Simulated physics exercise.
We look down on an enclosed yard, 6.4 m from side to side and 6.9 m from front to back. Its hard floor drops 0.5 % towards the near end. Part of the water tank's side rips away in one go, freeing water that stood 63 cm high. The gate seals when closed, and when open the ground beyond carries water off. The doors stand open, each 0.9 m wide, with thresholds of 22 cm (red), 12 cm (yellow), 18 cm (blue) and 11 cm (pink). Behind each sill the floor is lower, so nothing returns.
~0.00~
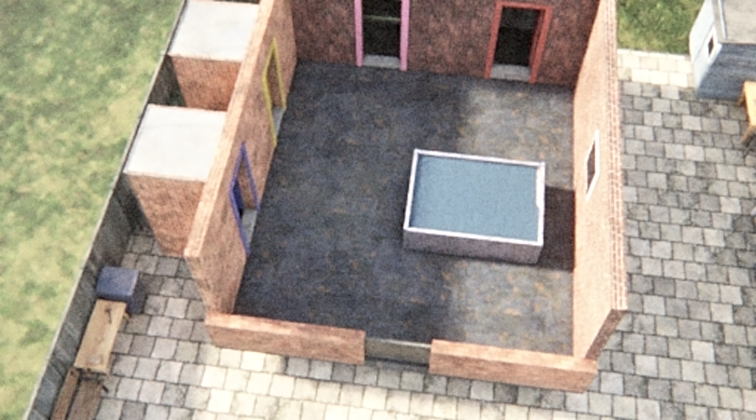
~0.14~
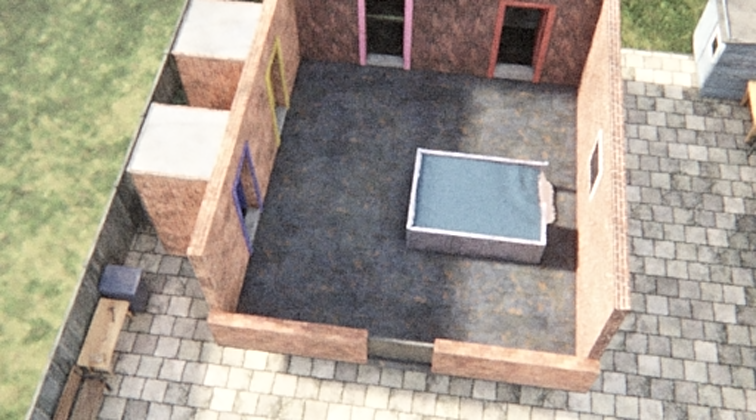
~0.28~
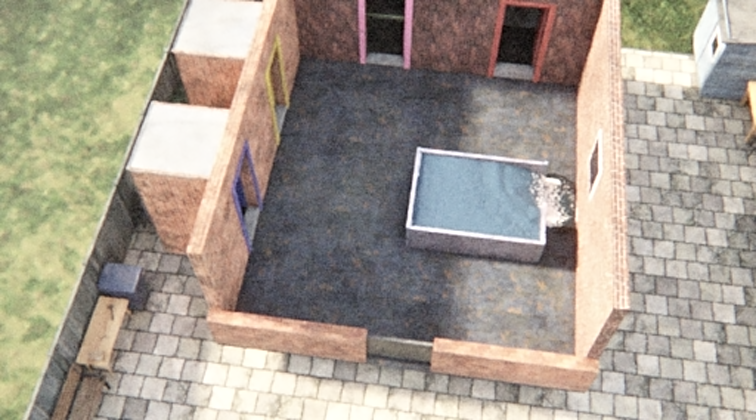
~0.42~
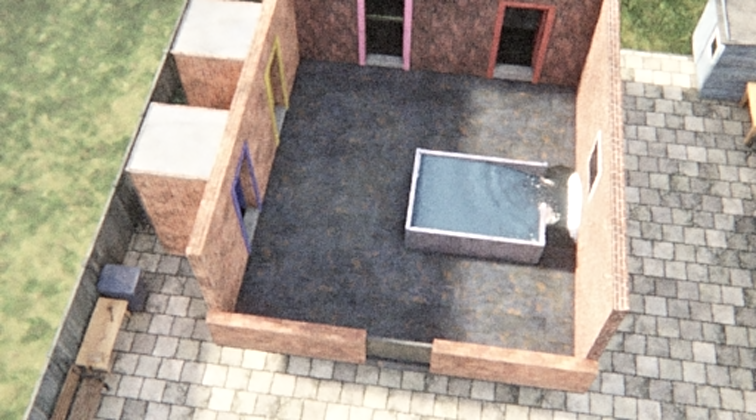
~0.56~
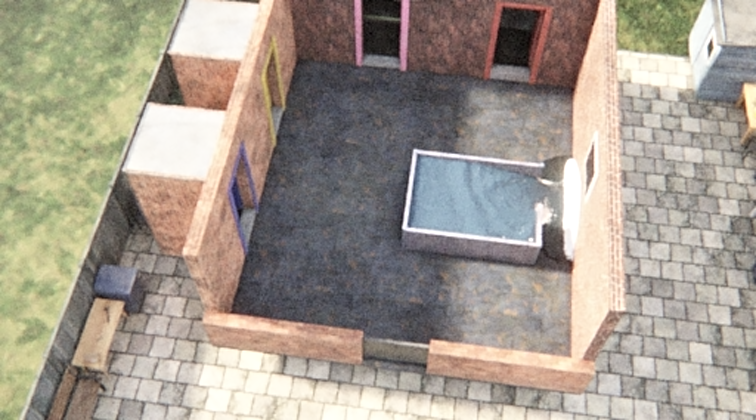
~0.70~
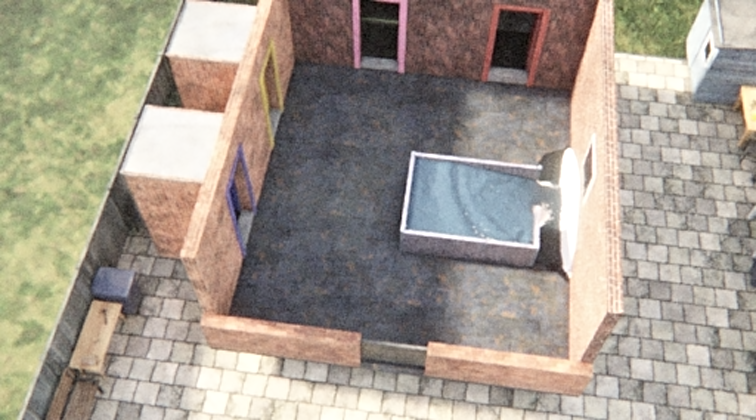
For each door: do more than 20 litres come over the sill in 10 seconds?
The water let in: At the red door it stays under the limit; at the yellow door it does not reach the limit; at the blue door it stays under the limit; at the pink door it does not reach the limit.
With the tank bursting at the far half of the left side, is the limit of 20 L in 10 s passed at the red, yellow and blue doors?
Against that limit: Red below, yellow above, blue below.
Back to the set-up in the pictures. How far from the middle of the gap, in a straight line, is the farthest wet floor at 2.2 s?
Roughly 3.8 m.
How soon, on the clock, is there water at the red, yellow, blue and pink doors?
Red 1.6 s, yellow 4.5 s, blue 6.0 s, pink 3.0 s.
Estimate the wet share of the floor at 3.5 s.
About 40 per cent.
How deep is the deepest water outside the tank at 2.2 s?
About 46 cm.
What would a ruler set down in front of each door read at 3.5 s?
Depths in cm: Red 19, yellow 0, blue 0, pink 4.
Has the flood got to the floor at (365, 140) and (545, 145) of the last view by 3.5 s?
In that order: Dry, under water.
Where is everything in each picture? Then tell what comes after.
In the first picture, the water tank at (476, 198) is whole and still, 63 cm deep.
In the second picture, water pours out at (540, 196) and has run 0.5 m, to (547, 184); typically 9 cm deep outside, 63 cm at the water tank's back.
In the third picture, the front is at (576, 224), 0.9 m from the gap at (539, 197); 0.8 m2 of floor is under water; 63 cm left at the back of the water tank.
In the fourth picture, water pours out at (538, 199) and has run 1.2 m, to (575, 174); typically 13 cm deep outside, 63 cm at the water tank's back.
In the fifth picture, water pours out at (535, 199) and has run 1.5 m, to (572, 159); typically 14 cm deep outside, 63 cm at the water tank's back.
In the sixth picture, the front is at (570, 150), 1.8 m from the gap at (533, 201); 1.6 m2 of floor is under water; 63 cm left at the back of the water tank.
After 1.4 s water covers 15 % of the floor and is deepest (52 cm) near (567, 210); red door not reached, yellow door not reached, blue door not reached, pink door not reached.
After 2.2 s water covers 25 % of the floor and is deepest (46 cm) near (567, 210); red door 20 cm at the sill, 0 L in, yellow door not reached, blue door not reached, pink door not reached.
After 3.5 s water covers 40 % of the floor and is deepest (30 cm) near (567, 210); red door 19 cm at the sill, 0 L in, yellow door not reached, blue door not reached, pink door 4 cm at the sill, 0 L in.
After 6.0 s water covers 90 % of the floor and is deepest (22 cm) near (567, 210); red door 13 cm at the sill, 1 L in, yellow door 10 cm at the sill, 0 L in, blue door 5 cm at the sill, 0 L in, pink door 4 cm at the sill, 0 L in.
After 10.0 s water covers 100 % of the floor and is deepest (13 cm) near (253, 336); red door 8 cm at the sill, 1 L in, yellow door 7 cm at the sill, 0 L in, blue door 10 cm at the sill, 0 L in, pink door 3 cm at the sill, 0 L in.
